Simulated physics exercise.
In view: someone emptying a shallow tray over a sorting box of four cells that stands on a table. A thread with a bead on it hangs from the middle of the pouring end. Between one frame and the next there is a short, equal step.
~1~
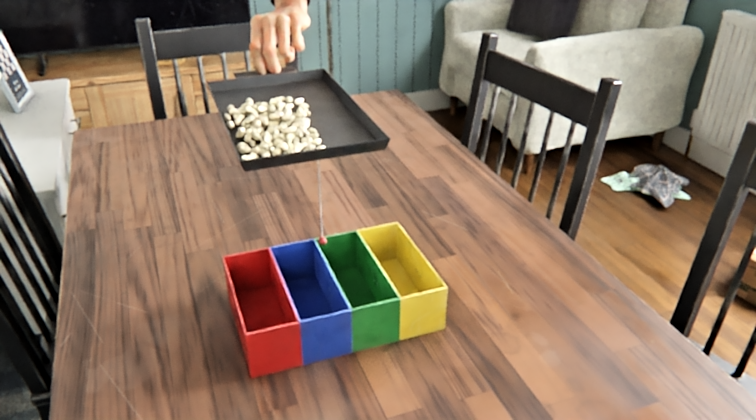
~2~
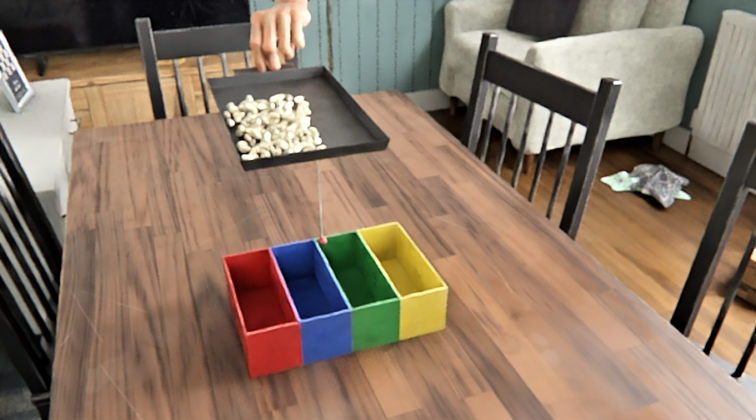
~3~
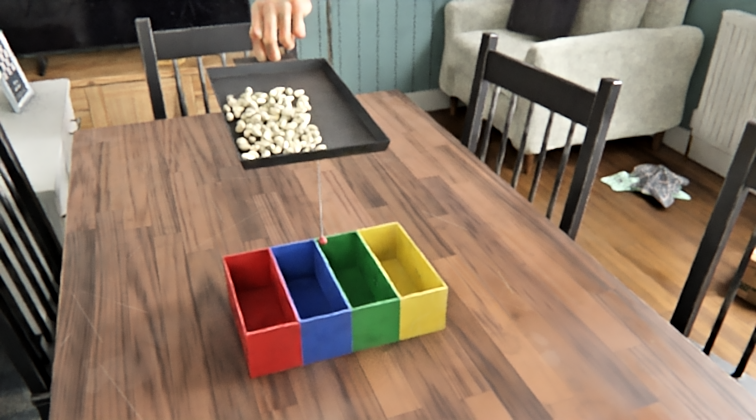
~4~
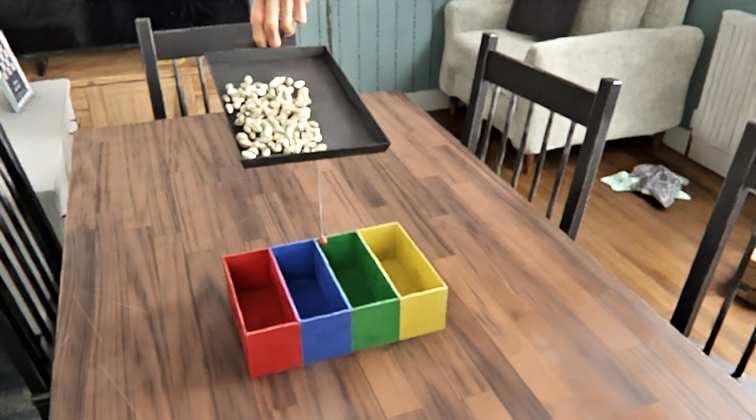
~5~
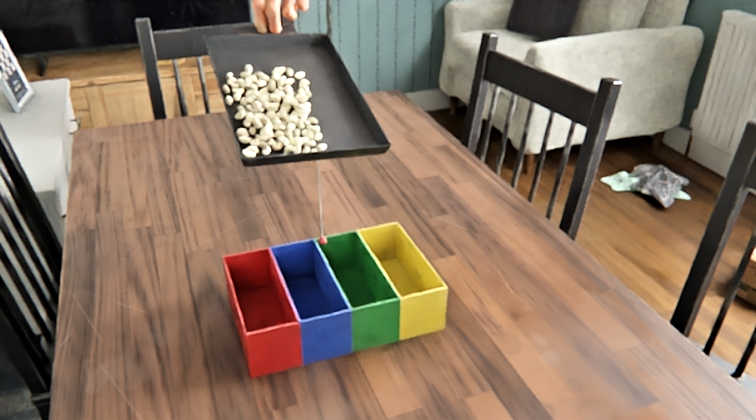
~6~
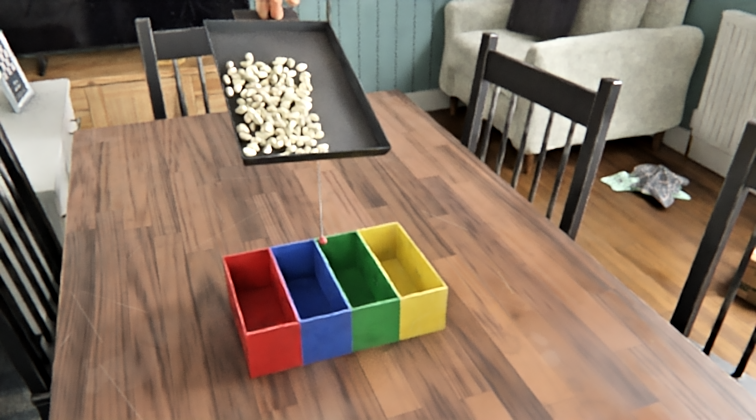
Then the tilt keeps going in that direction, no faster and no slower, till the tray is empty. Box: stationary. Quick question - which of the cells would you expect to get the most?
I would expect the yellow cell to get the most.
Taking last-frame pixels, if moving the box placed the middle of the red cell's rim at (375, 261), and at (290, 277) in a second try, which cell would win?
So the first one goes to the red one and the second to green.
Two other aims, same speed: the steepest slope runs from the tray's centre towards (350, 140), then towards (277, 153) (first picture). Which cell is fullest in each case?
That yellow cell, then that red cell.
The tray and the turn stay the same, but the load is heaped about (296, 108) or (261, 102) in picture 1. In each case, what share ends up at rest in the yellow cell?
Some 50 and then some 50 per cent.
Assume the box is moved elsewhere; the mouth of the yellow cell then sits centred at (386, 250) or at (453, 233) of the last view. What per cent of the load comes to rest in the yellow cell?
60 and 0 %.
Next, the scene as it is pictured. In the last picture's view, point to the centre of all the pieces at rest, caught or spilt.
Last view, centre at rest - approx. (393, 299).
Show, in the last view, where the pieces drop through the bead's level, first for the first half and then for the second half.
Around (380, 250) at first; around (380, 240) after that.
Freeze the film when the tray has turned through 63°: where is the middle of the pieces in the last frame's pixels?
Look around (328, 133) in the last picture.
Soon after the last picture, tray tipped steeply; nearly all on the tray; a small part falling or outside the box.
A little later, tray tipped past a quarter turn; a small part on the tray; about a third in the yellow cell; a small part in the green cell; a stray few in the blue cell; about a quarter falling or outside the box.
Later still, tray tipped past a quarter turn; about half in the yellow cell; about a third in the green cell; a small part in the blue cell; a small part falling or outside the box.
At rest, tray tipped past a quarter turn; about half in the yellow cell; about a third in the green cell; a small part in the blue cell; none in the red cell; a small part outside the box.
